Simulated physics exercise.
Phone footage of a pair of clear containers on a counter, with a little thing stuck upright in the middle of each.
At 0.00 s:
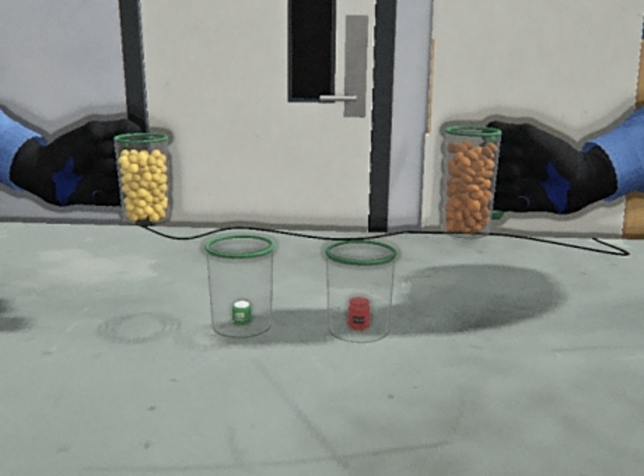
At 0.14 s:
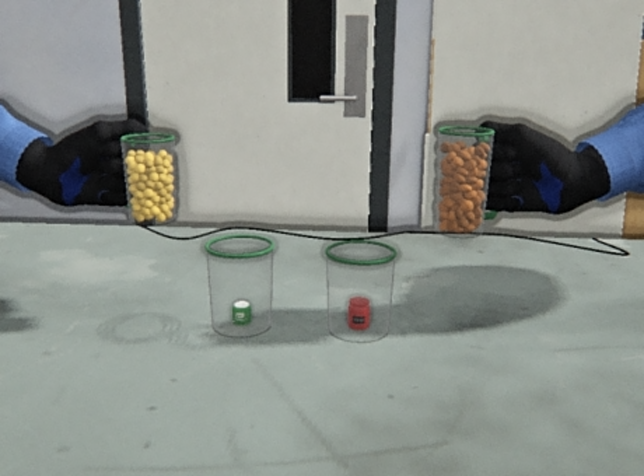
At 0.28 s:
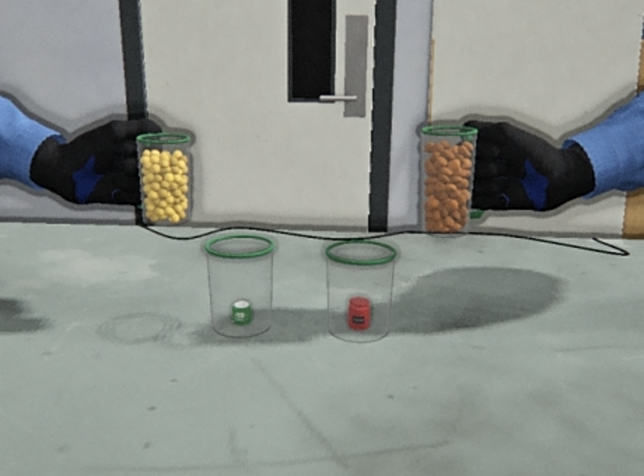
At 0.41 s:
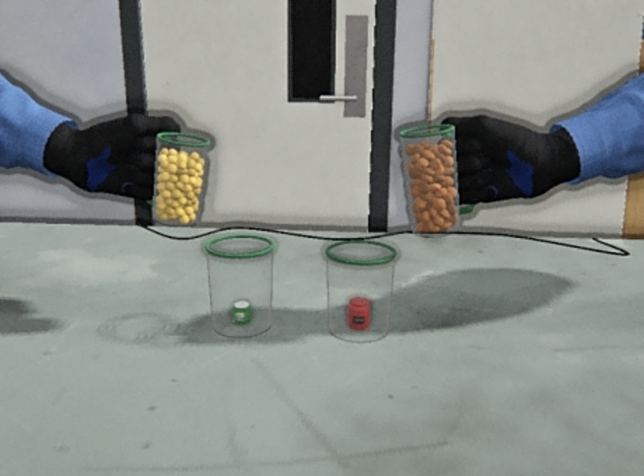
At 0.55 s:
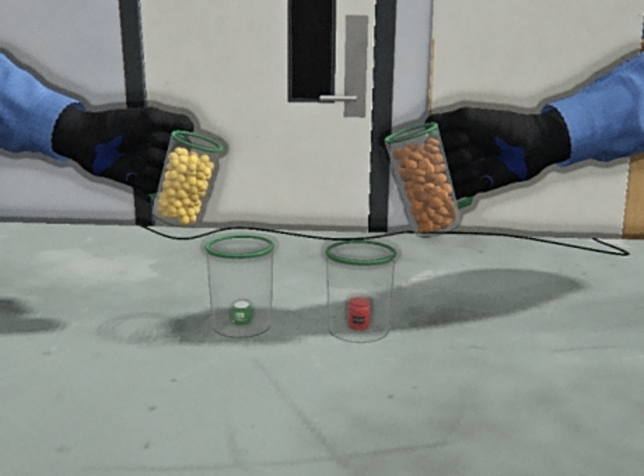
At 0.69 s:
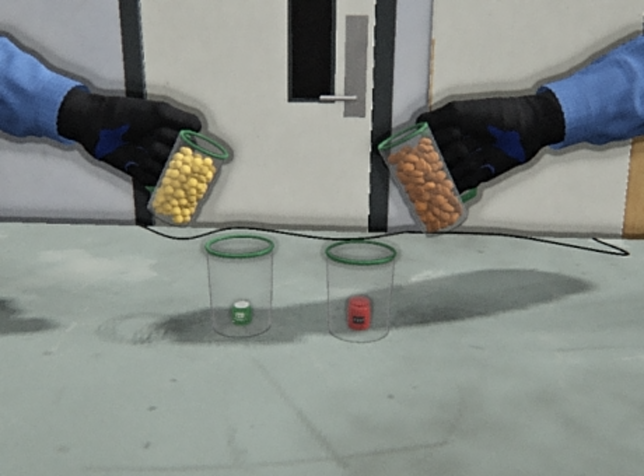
Two gloved hands bring cups of yellow and brown pieces inward, then tilt them toward each other.
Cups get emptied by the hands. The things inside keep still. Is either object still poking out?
In the end left: I'd bet it gets tucked away underneath, right: I'd bet it gets tucked away underneath.
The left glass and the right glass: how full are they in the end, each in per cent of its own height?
Estimates: Left 45, right 60.
By 1.18 s, left glass empty, all of its cupful still in the cup; right glass empty, all of its cupful still in the cup.
By 1.70 s, left glass nearly empty, nearly all of its cupful still in the cup; right glass nearly empty, nearly all of its cupful still in the cup.
By 2.32 s, left glass a third full, none of its cupful still in the cup; right glass half full, none of its cupful still in the cup.
When it is over (2.7 s), left glass half full (surface near (241, 287)), nothing beside it; right glass two thirds full (surface near (360, 282)), nothing beside it; the left thing is covered; the right thing is covered.
